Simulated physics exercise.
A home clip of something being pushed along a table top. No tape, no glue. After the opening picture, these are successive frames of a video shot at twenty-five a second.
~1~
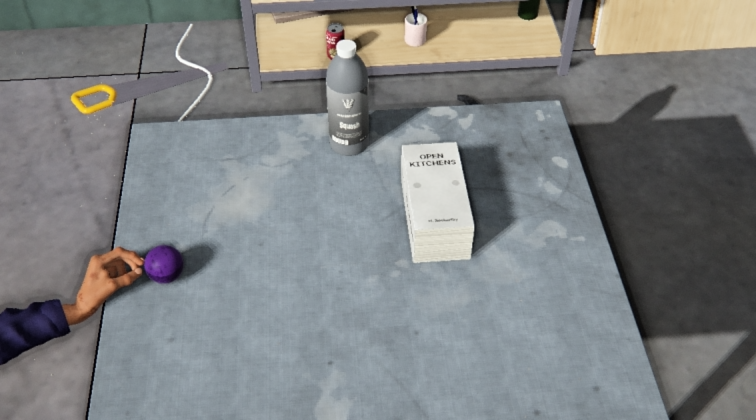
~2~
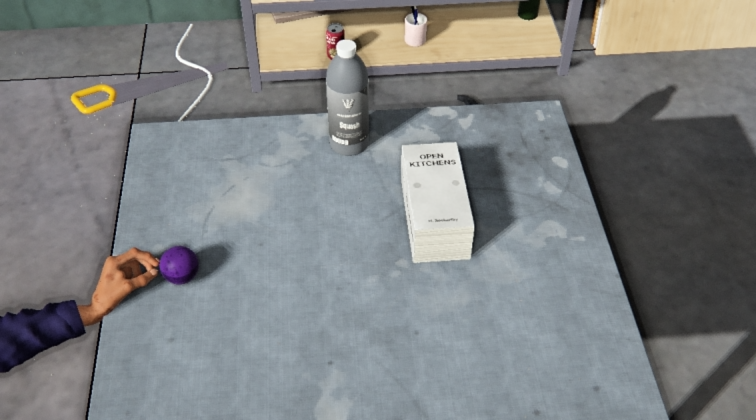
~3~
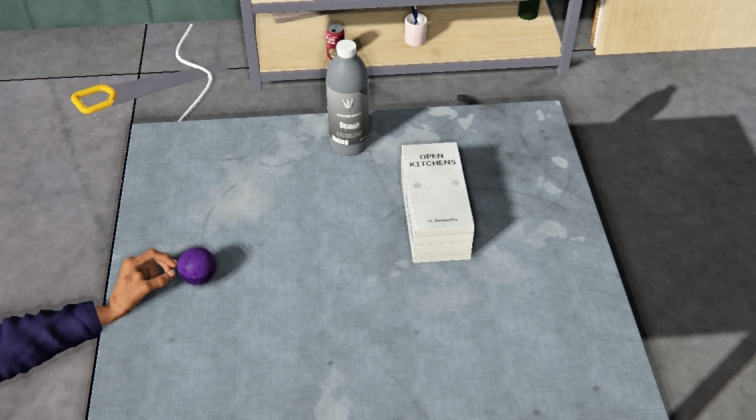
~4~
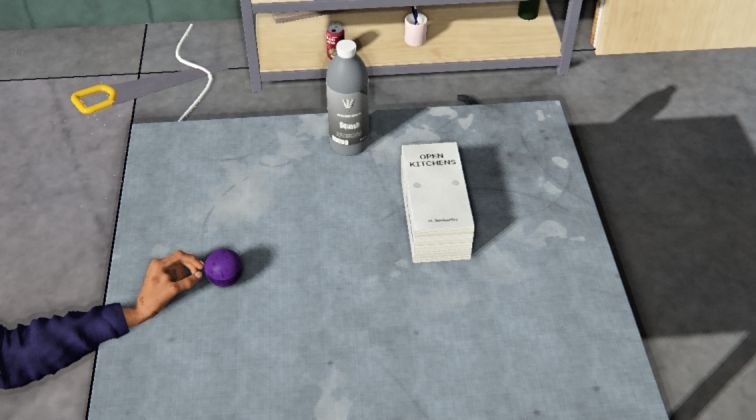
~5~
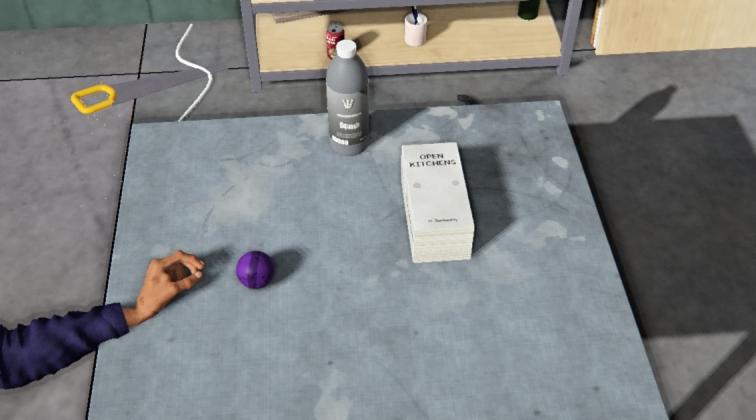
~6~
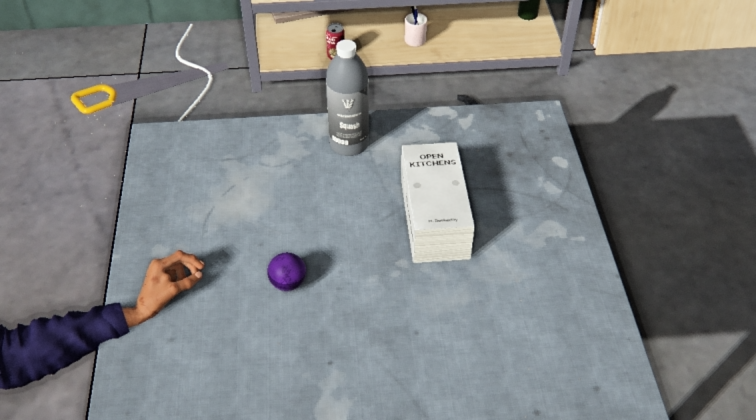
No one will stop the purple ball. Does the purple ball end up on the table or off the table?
The purple ball goes over the edge.
Then, 0.20 s after the last picture, purple ball rolled well along near (440, 281).
Then, 0.50 s after the last picture, purple ball now off the table.
Then, 0.90 s after the last picture, things are still on the move.
By the end, off the table, purple ball.
